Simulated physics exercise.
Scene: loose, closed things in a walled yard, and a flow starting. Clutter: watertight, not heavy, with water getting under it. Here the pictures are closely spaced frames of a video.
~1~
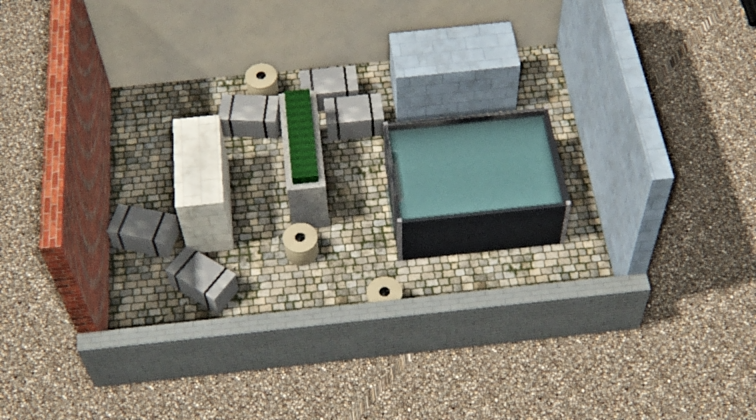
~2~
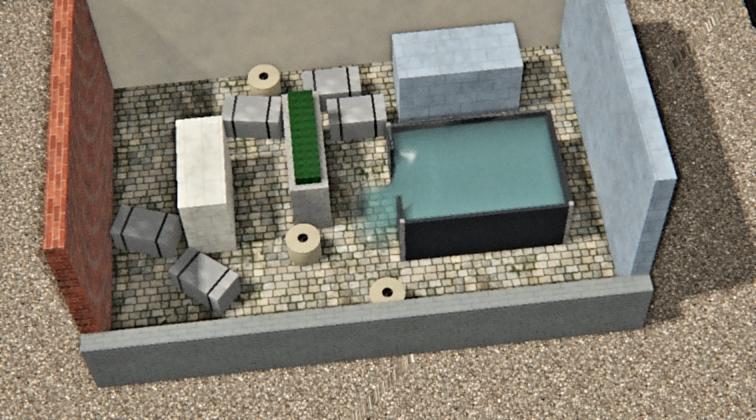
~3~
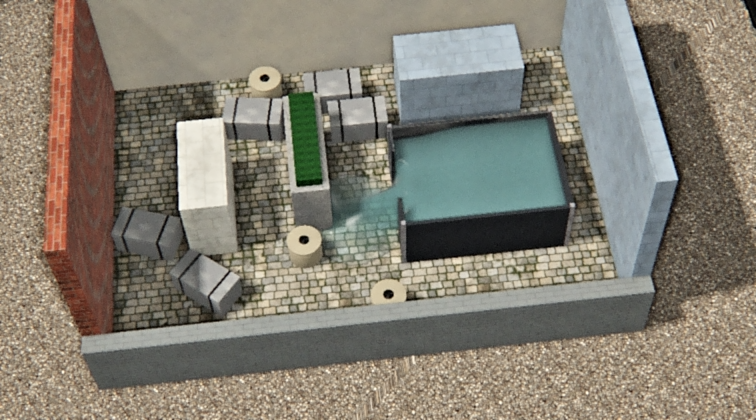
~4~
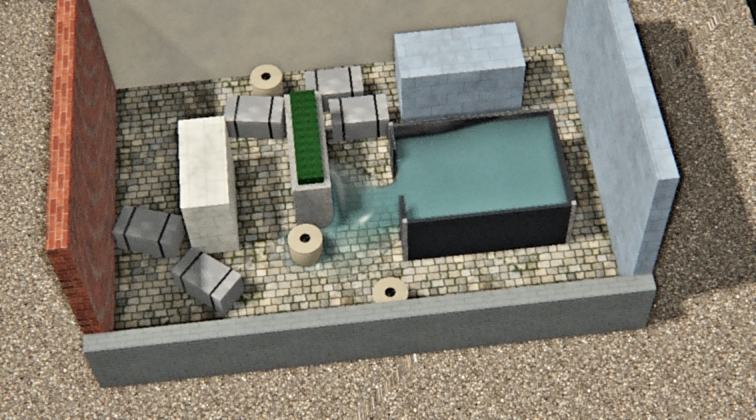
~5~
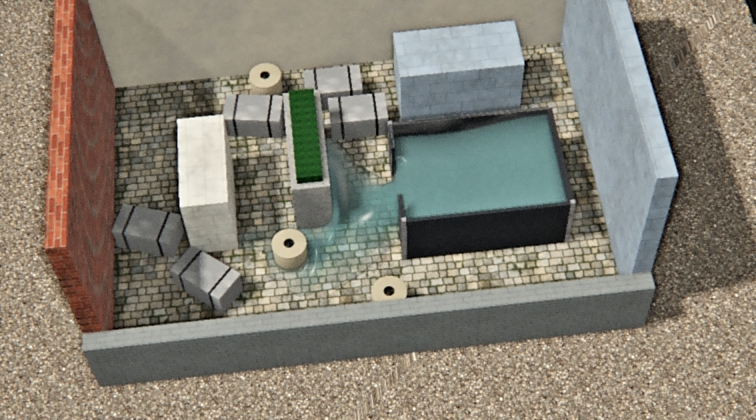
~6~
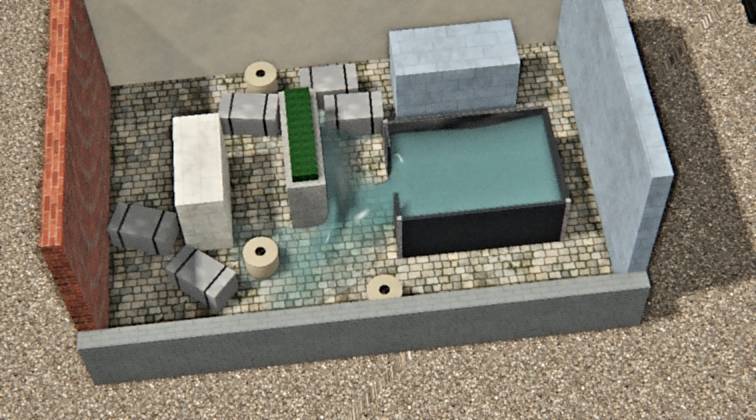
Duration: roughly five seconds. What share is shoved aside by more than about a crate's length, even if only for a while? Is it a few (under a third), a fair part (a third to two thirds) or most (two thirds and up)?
Most.
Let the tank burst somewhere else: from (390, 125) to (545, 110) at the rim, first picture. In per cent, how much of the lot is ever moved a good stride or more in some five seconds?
Estimate: Roughly 80 per cent.
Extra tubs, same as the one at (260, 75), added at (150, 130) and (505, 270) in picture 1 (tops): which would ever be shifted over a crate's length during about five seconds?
Going one by one, I'd say gets shoved clear for the first and not displaced that far for the second.
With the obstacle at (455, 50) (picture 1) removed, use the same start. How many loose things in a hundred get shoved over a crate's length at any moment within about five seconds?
My figure is 90 per cent.
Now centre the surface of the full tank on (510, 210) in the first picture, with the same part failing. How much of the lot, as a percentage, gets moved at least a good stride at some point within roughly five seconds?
Estimate: Some 80 per cent of them.
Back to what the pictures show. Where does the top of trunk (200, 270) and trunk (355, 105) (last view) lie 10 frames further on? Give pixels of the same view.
Roughly (119, 267) and (362, 74).
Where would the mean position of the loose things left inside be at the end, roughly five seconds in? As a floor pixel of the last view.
It lands somewhere near (223, 161).
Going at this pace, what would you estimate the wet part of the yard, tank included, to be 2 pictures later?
I'd put it at some 30 per cent.
A moment on, 1 of 8 are well off their spots; 0 afloat.
Next, 3 of 8 are well off their spots; 3 afloat.
Later, 6 of 8 are well off their spots; 3 afloat.
In the end, 7 of 8 are well off their spots, and 7 have been at some point; 6 afloat.
